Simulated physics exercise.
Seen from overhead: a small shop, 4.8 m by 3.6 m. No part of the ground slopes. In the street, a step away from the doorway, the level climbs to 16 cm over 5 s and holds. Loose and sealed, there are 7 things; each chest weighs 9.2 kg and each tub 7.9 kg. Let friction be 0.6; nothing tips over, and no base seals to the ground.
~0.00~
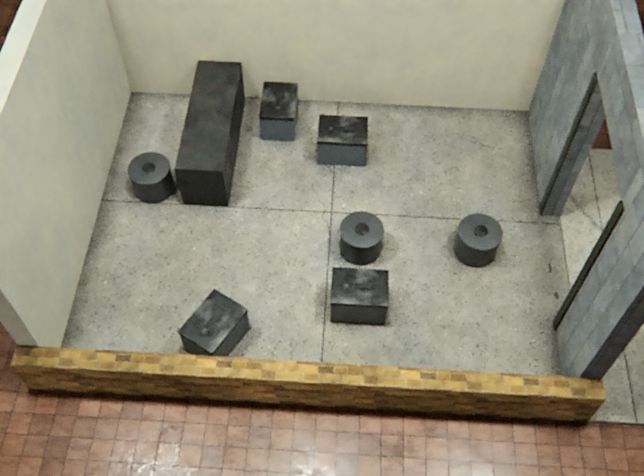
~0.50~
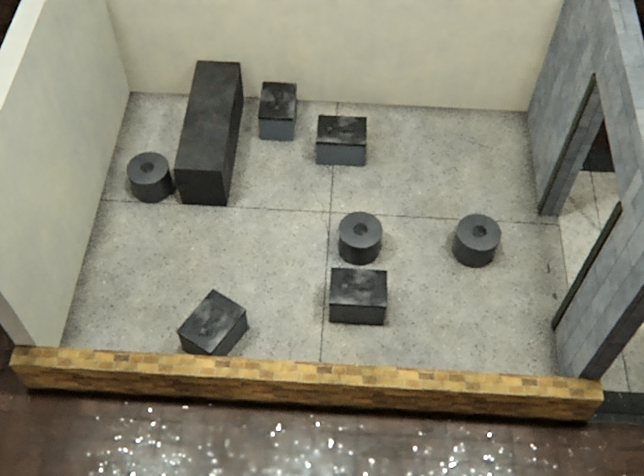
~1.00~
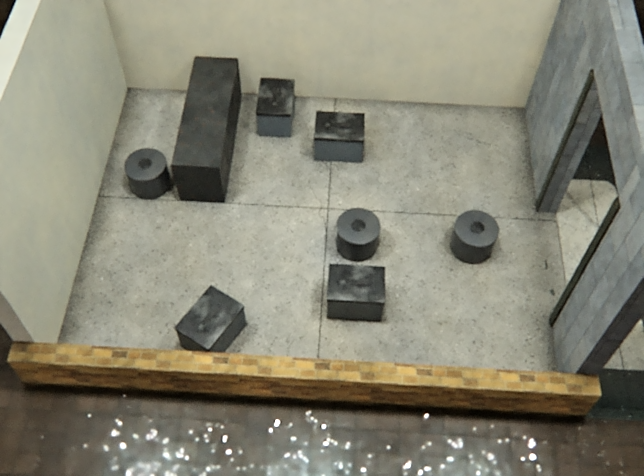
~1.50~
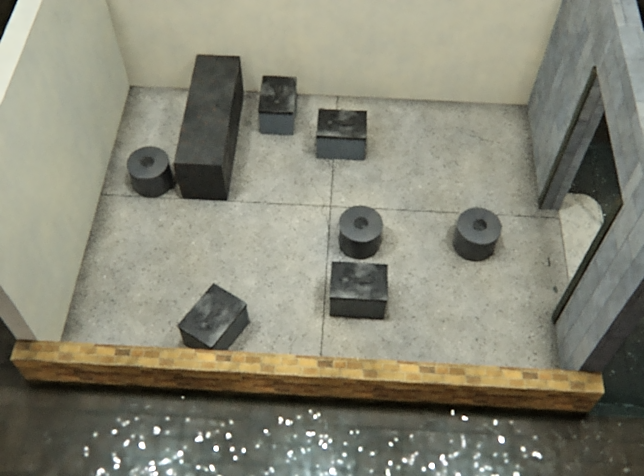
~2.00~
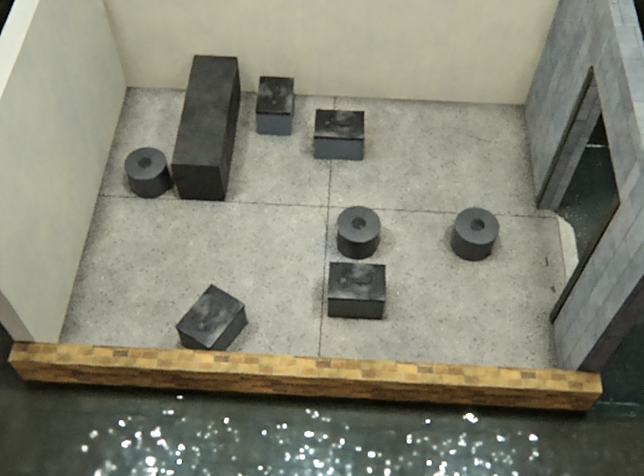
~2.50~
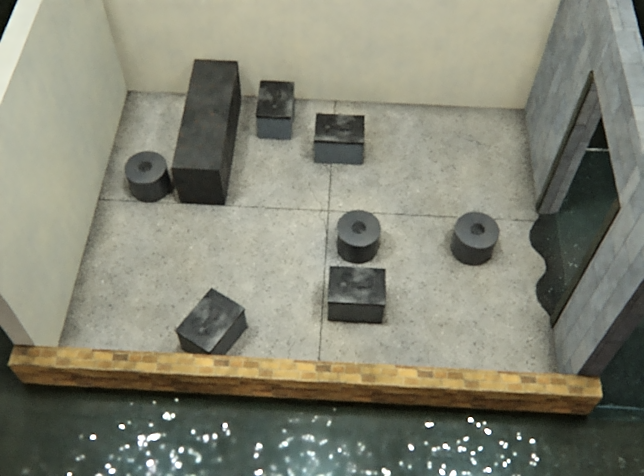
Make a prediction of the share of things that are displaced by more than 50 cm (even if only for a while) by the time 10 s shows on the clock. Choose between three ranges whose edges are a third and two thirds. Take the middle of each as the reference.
The range is the highest, two thirds or more.
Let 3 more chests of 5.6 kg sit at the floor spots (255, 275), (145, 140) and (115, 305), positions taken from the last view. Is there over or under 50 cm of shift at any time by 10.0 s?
So the first ends up past the threshold, the second below the threshold, the third below the threshold.
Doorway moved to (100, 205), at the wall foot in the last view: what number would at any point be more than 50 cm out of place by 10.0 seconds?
That gives 3 of them.
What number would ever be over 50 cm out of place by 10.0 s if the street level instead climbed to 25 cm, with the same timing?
Under that setup the answer is 6.
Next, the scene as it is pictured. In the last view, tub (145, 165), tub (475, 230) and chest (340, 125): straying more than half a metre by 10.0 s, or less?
So that's inside it for the first, beyond it for the second and beyond it for the last.
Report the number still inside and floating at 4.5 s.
At that time the total is 0.
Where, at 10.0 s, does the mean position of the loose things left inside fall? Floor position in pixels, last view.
Near (215, 200).
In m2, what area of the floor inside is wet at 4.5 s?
About 3.5 m2 is covered.
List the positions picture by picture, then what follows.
The first picture shows a chest at (360, 286) rests on the ground; a chest at (343, 129) rests on the ground; water covers 0.0 m2; 0 of 7 have shifted.
The second picture shows a chest at (359, 286), on the bottom; a chest at (342, 129) rests on the ground; 0.0 m2 under water; 0 of 7 have shifted.
The third picture shows a chest at (357, 283) rests on the ground; a chest at (340, 125) rests on the ground; 0.0 m2 under water; 0 of 7 have shifted.
The fourth picture shows a chest at (359, 280) rests on the ground; a chest at (342, 123) rests on the ground; water covers 0.0 m2; 0 of 7 have shifted.
The fifth picture shows a chest at (357, 281) rests on the ground; a chest at (340, 123) rests on the ground; 0.0 m2 under water; 0 of 7 have shifted.
The sixth picture shows a chest at (357, 285) rests on the ground; a chest at (340, 127) rests on the ground; water covers 0.0 m2; 0 of 7 have shifted.
After 3.5 s 0 of 7 are over 50 cm from their spots; 0 afloat.
After 4.5 s 0 of 7 are over 50 cm from their spots; 0 afloat.
After 7.0 s 2 of 7 are over 50 cm from their spots; 0 afloat.
After 10.0 s 5 of 7 are over 50 cm from their spots, and 5 have been at some point; 5 afloat.
